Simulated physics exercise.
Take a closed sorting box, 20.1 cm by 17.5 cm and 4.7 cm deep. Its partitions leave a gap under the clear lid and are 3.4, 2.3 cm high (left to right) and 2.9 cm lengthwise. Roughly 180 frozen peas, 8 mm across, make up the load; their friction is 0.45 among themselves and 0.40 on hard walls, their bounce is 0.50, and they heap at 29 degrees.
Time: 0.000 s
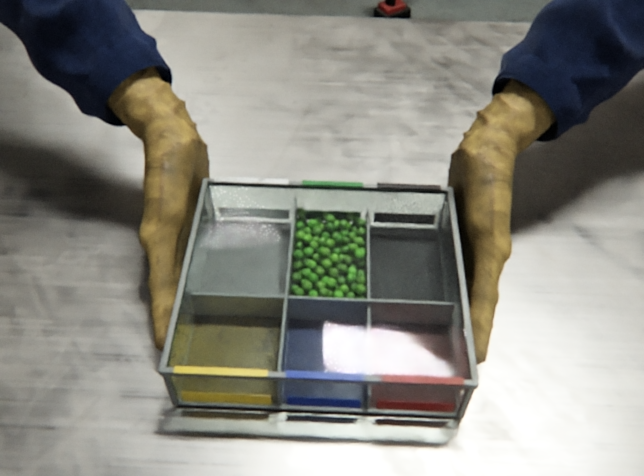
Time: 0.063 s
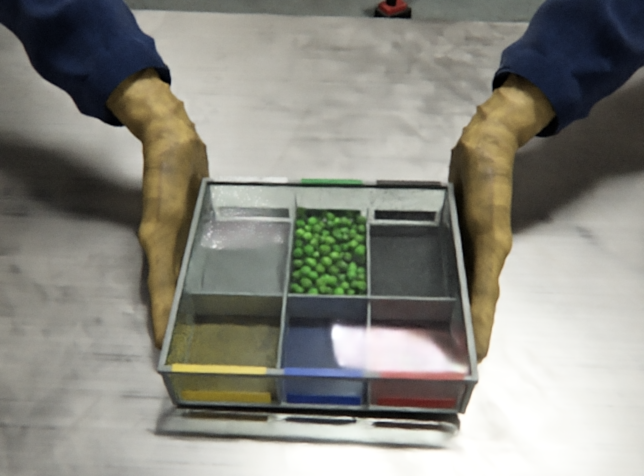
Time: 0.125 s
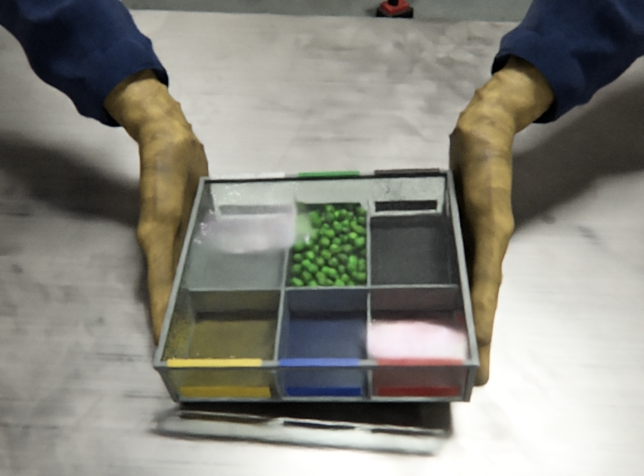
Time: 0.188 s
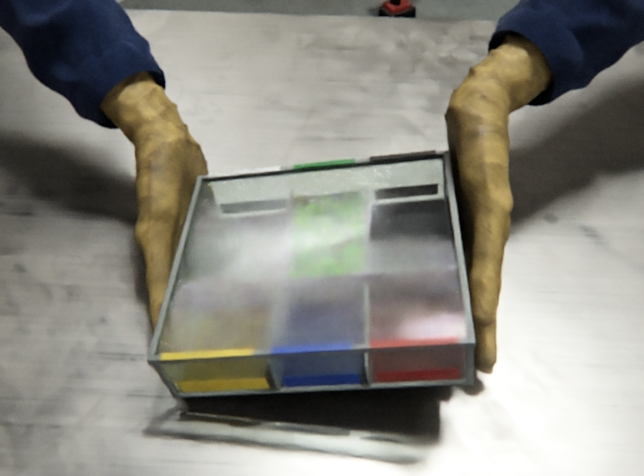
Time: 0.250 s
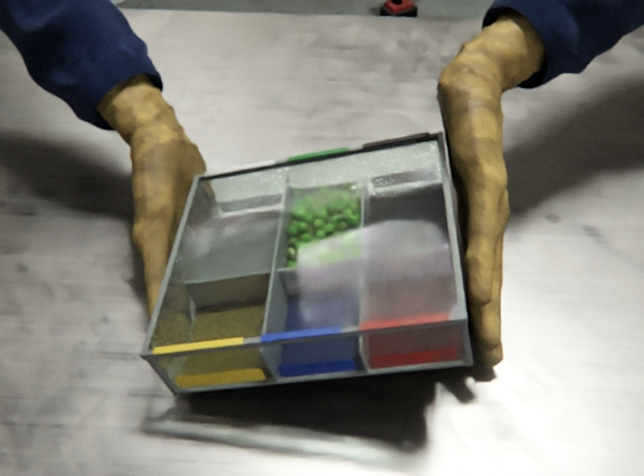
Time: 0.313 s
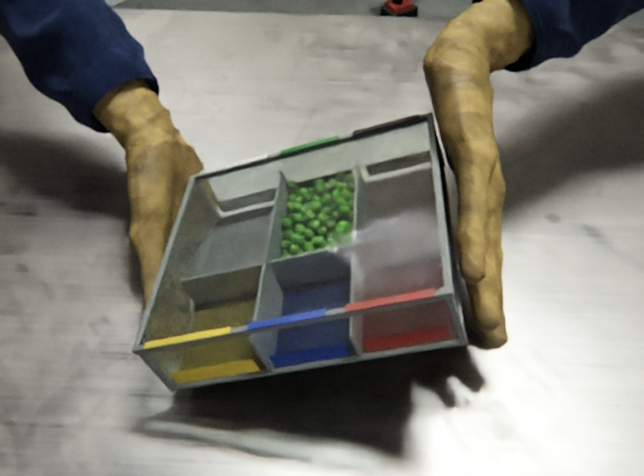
Two gloved hands held a clear-lidded box with green peas in its back middle compartment, then lifted and tilted it, the right side rising higher, while the peas stayed in their compartment.
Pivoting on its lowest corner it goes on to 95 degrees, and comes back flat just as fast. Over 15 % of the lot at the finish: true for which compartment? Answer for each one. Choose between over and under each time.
Red: Under. Blue: Under. Green: Over. Yellow: Under. White: Over. Black: Under.
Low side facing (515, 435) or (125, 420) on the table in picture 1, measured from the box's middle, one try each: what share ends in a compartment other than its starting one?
Around 95 % for the first direction, around 50 % for the second.
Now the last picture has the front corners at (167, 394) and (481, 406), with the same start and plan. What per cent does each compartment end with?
It comes out as red at 10 percent, blue at 40 percent, green at 40 percent, yellow at 10 percent, white at 0 percent and black at 0 percent.
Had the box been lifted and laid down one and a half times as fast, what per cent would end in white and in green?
I'd expect white at 30 percent and green at 75 percent.
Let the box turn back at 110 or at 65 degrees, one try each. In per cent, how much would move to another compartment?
Roughly 35 percent, then roughly 5 percent.
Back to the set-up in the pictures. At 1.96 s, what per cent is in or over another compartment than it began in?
Roughly 25 percent of it.
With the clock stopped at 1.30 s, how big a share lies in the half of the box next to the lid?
Share: Approx. 50 %.
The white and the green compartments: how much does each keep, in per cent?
In white it's 25, in green it's 75.
Then, at 1.30 s, tilt 94 degrees; green 85 %, white 15 %.
After 1.96 s, tilt 41 degrees; green 75 %, white 25 %.
After 2.66 s, tilt 0 degrees; green 75 %, white 25 %.
In the end, at 3.1 s, red 0 %, blue 0 %, green 75 %, yellow 0 %, white 25 %, black 0 %.
